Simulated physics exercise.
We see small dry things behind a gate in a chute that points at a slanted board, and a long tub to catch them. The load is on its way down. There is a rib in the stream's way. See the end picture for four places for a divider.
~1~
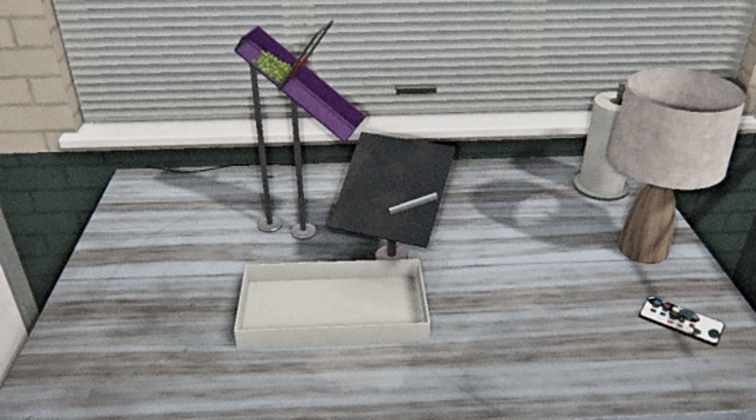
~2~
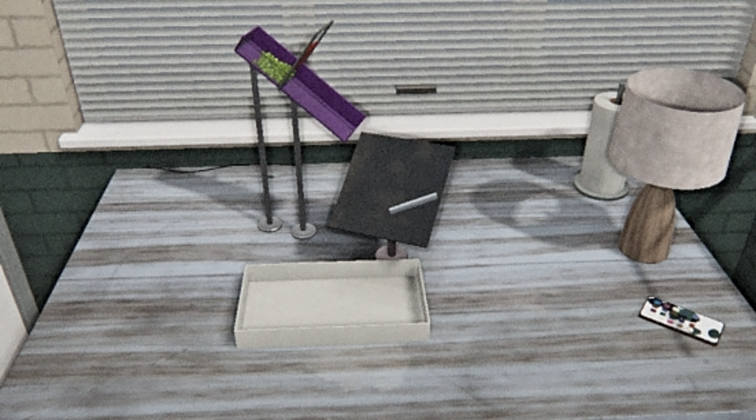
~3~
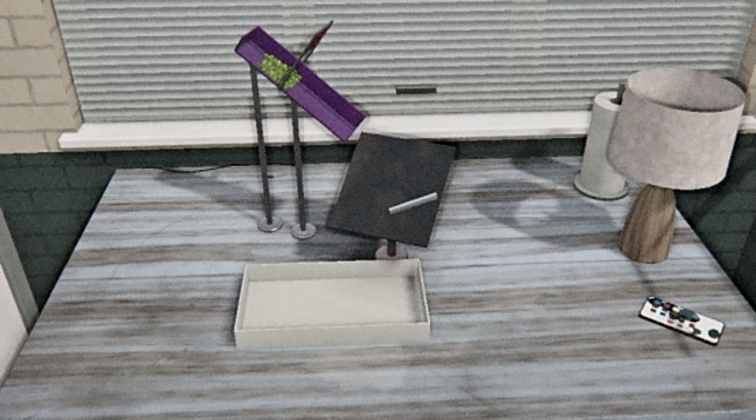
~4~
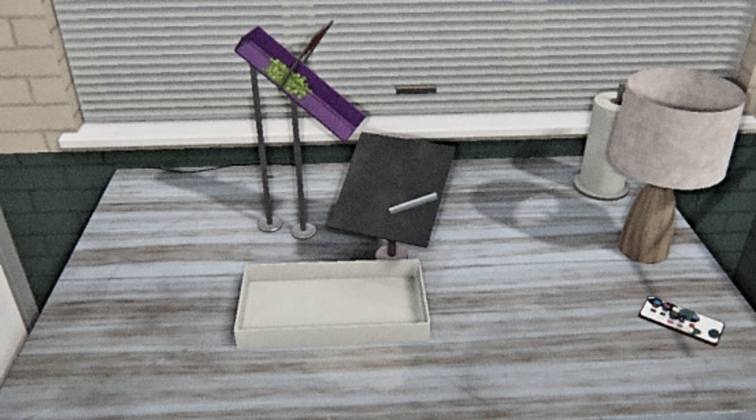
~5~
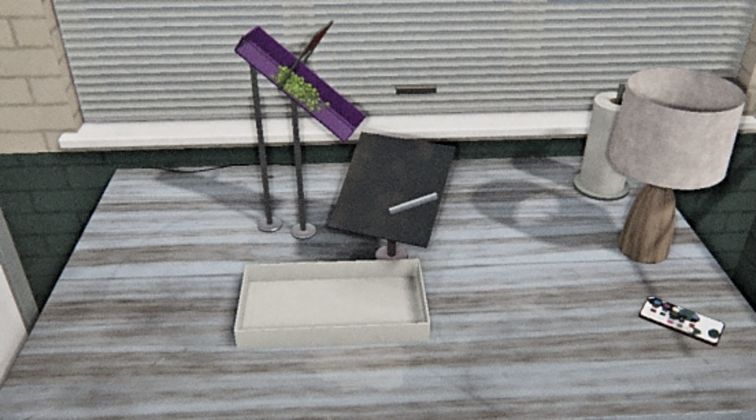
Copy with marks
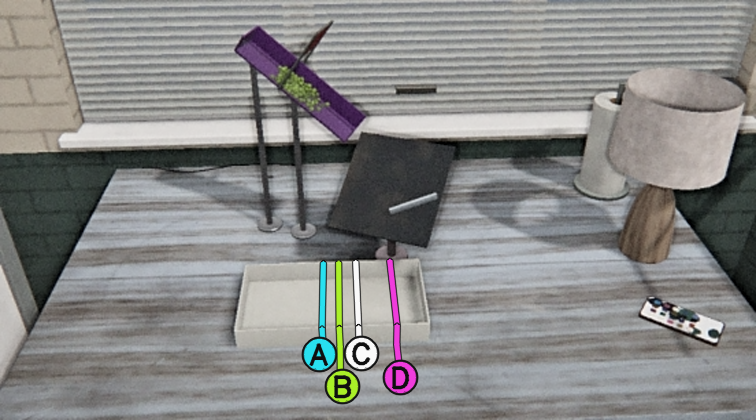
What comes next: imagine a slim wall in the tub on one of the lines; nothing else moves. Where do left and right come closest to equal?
The answer is line C.
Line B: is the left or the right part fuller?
Right.
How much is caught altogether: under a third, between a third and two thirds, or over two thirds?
It is over two thirds.
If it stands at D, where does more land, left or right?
The left side.
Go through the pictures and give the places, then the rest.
Load behind the gate at (279, 69), dried peas; lip of the chute at (351, 136), sloping fairly steeply, in the first frame.
Middle of the board at (392, 186), tilted fairly steeply; middle of its low edge at (377, 237); of its high edge at (407, 139), in the second frame.
Front corners of the tub at (235, 331) and (429, 323), empty; front of the load at (297, 81), in the third frame.
Middle of the load at (287, 81); its front at (310, 92), about a quarter of the way to the lip; rib from (436, 194) to (389, 209), in the fourth frame.
Middle of the load at (300, 89); its front at (327, 104), about half of the way to the lip, in the fifth frame.
On the marked copy, line A crosses the front rim at (322, 327); line B crosses the front rim at (339, 327); line C crosses the front rim at (358, 326); line D crosses the front rim at (397, 324).
For line A, of what is caught, a stray few on the left of the divider, nearly all on the right.
For line B, of what is caught, a small part on the left of the divider, nearly all on the right.
For line C, of what is caught, about a third on the left of the divider, about two thirds on the right.
For line D, of what is caught, nearly all on the left of the divider, a small part on the right.
